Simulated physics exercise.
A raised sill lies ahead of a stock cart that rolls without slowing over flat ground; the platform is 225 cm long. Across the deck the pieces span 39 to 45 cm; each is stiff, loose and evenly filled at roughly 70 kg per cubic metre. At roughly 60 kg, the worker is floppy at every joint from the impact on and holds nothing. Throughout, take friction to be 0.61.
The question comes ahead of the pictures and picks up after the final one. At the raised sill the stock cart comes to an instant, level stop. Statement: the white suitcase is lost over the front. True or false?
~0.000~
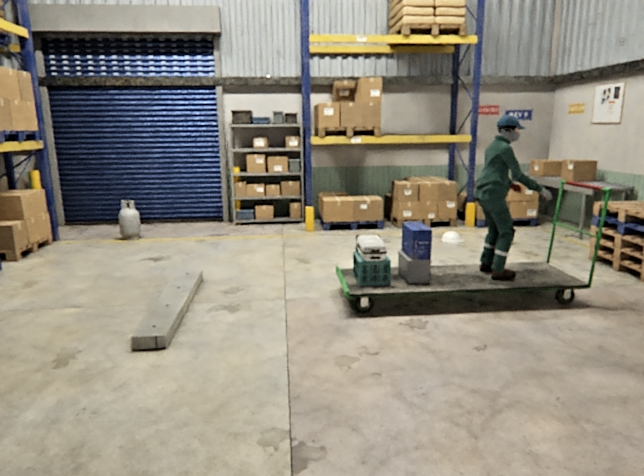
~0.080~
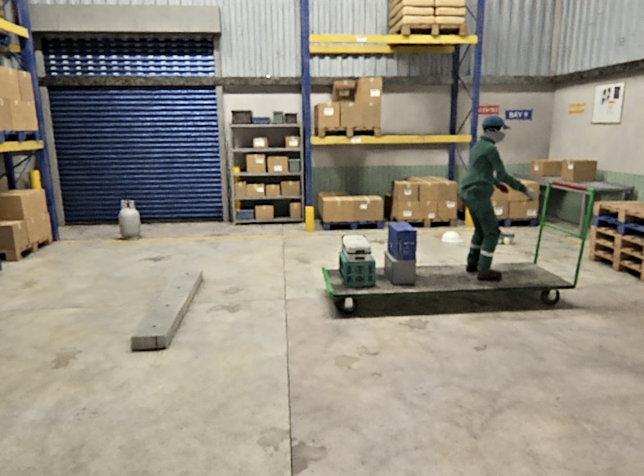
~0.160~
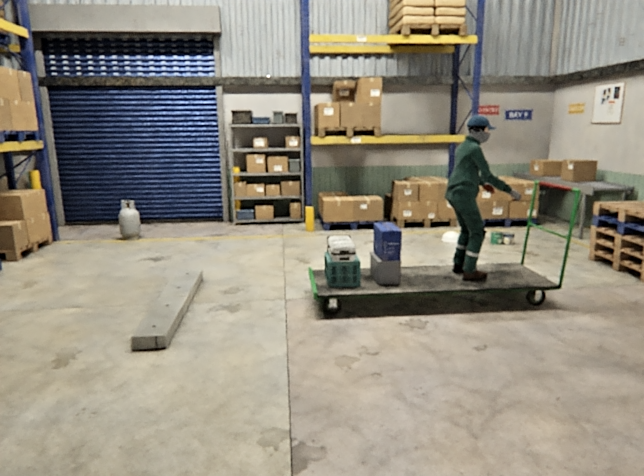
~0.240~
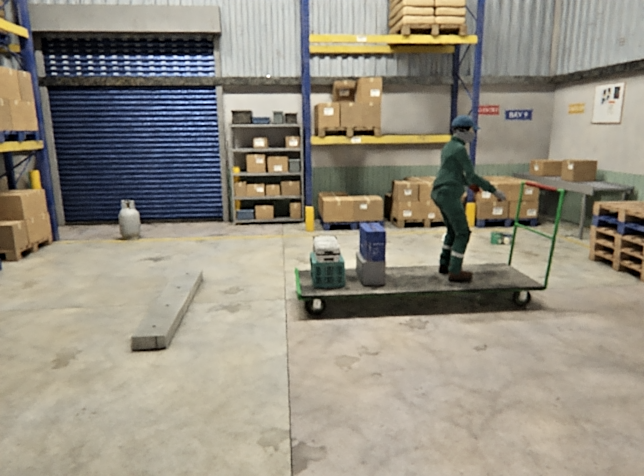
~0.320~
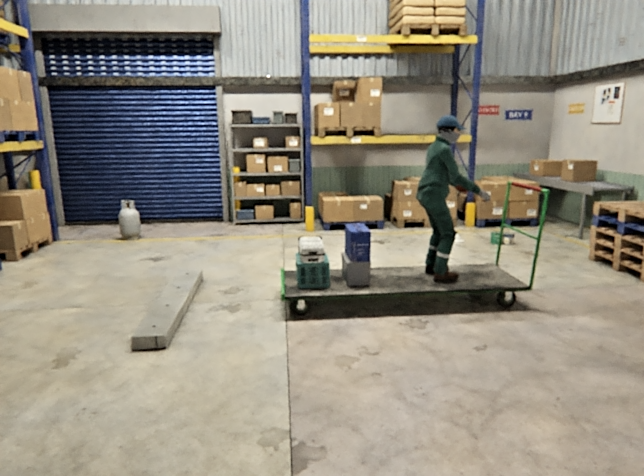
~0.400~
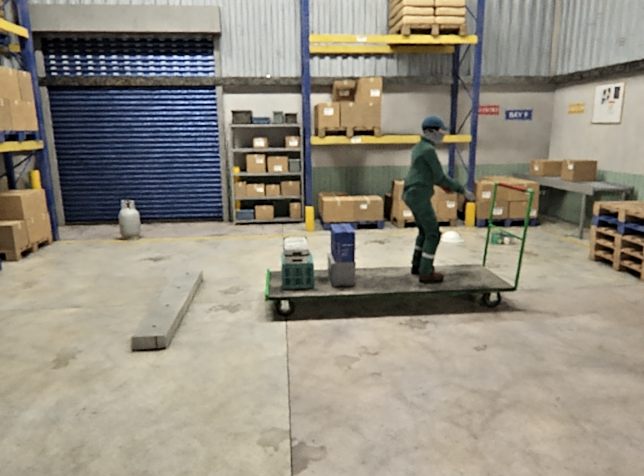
True.
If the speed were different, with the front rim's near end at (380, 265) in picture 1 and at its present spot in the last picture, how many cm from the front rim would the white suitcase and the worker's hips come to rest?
The white one would stop 80 cm past the front rim, and the hips 20 cm behind it.
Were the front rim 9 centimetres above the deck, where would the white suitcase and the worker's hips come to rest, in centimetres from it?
So the white one settles 10 cm beyond the rim and the hips 80 cm short of it.
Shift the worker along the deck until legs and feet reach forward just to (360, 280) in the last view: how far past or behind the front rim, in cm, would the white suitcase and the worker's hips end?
The white item goes over by 40 cm, but the hips stay 30 cm behind the front rim.
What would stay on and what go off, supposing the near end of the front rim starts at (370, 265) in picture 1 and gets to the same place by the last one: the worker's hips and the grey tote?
The hips end up still in place and the grey one ends up still in place.
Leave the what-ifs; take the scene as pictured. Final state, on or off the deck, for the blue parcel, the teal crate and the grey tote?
Final: Blue gone, teal secure, grey secure.
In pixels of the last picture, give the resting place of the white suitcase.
Roughly at (141, 301).
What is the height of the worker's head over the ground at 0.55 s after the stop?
About 70 cm above the ground.
The wheels strike at 0.86 s.
After 1.11 s the white suitcase is 0 cm behind the rim, tilted 10°, near (175, 254) in the last picture's view.
After 1.41 s the white suitcase is 20 cm past the rim, tilted 105°, near (156, 285) in the last picture's view.
After 1.86 s the white suitcase is 35 cm past the rim, tilted 180°, near (141, 301) in the last picture's view.
Final state at 2.6 s, past the rim, blue parcel and white suitcase; behind it, teal crate, grey tote and the worker's hips.
